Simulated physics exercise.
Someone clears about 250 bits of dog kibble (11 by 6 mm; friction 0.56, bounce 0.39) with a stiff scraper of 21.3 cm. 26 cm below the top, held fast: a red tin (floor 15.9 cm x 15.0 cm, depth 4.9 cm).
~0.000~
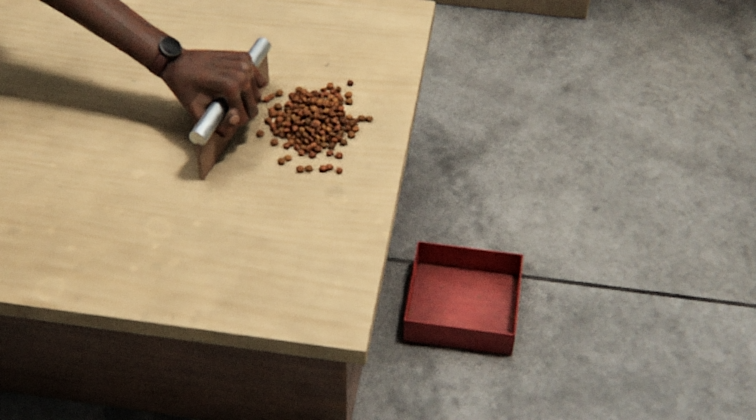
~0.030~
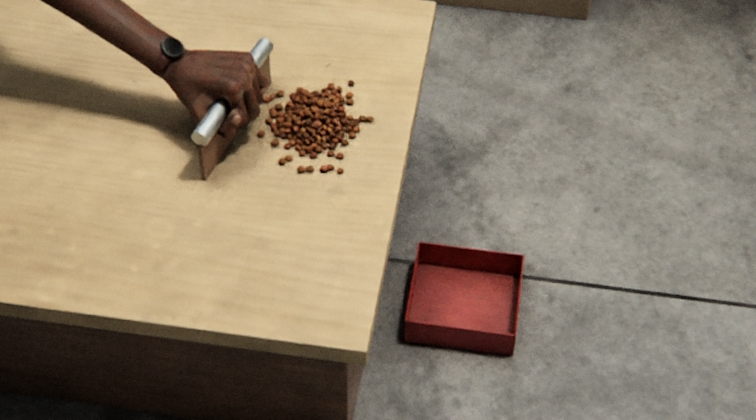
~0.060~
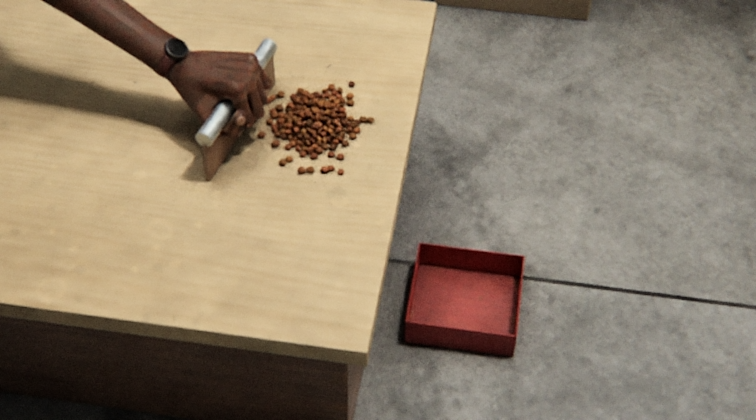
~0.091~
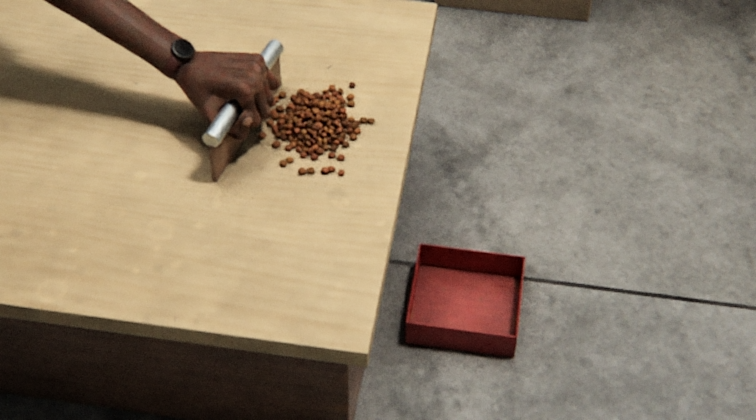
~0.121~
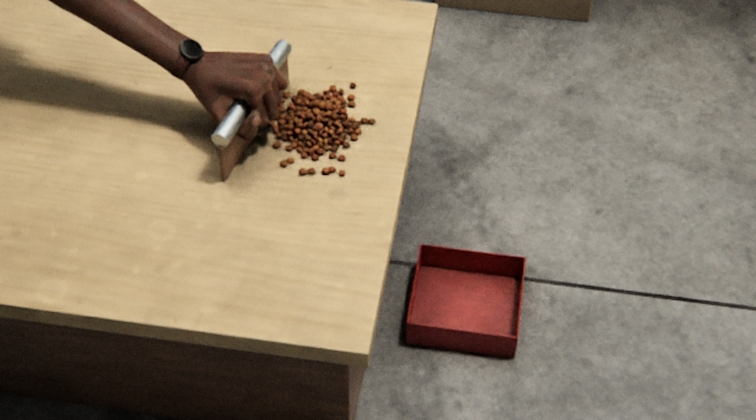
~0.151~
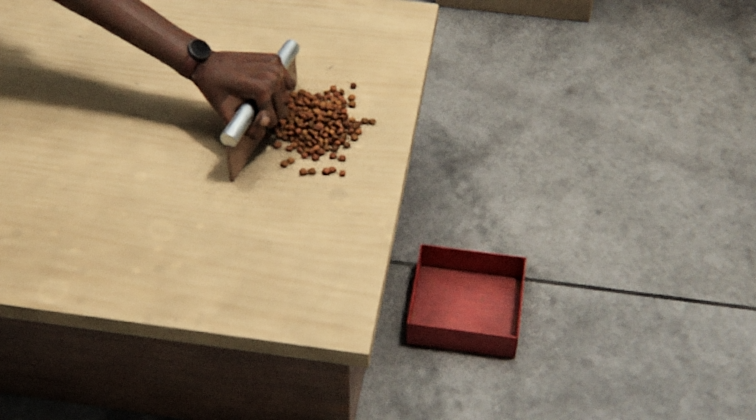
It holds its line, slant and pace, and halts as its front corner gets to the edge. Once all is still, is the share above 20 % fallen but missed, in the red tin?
Fallen but missed: Above; in the red tin: Below.
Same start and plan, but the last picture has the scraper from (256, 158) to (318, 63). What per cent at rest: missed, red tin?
Missed 50, red tin 35.
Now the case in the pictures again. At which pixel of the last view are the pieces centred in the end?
At about (448, 253).
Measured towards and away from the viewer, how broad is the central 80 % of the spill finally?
About 20 cm.
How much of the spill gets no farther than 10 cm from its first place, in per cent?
About 5 per cent.
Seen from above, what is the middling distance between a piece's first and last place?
Roughly 20 cm.
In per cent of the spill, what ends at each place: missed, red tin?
Missed 60, red tin 15.
Then, at 0.42 s, scraper 13 cm from its start, spill 15 cm wide; still on top 100 %.
Then, at 0.69 s, scraper 22 cm from its start, spill 18 cm wide; off the edge, not caught 35 %, still on top 65 %.
After 0.92 s, scraper 22 cm from its start, spill 21 cm wide; red tin 10 %, off the edge, not caught 60 %, still on top 30 %.
At rest (1.8 s), red tin 15 %, fallen but missed 60 %, still on top 30 %.
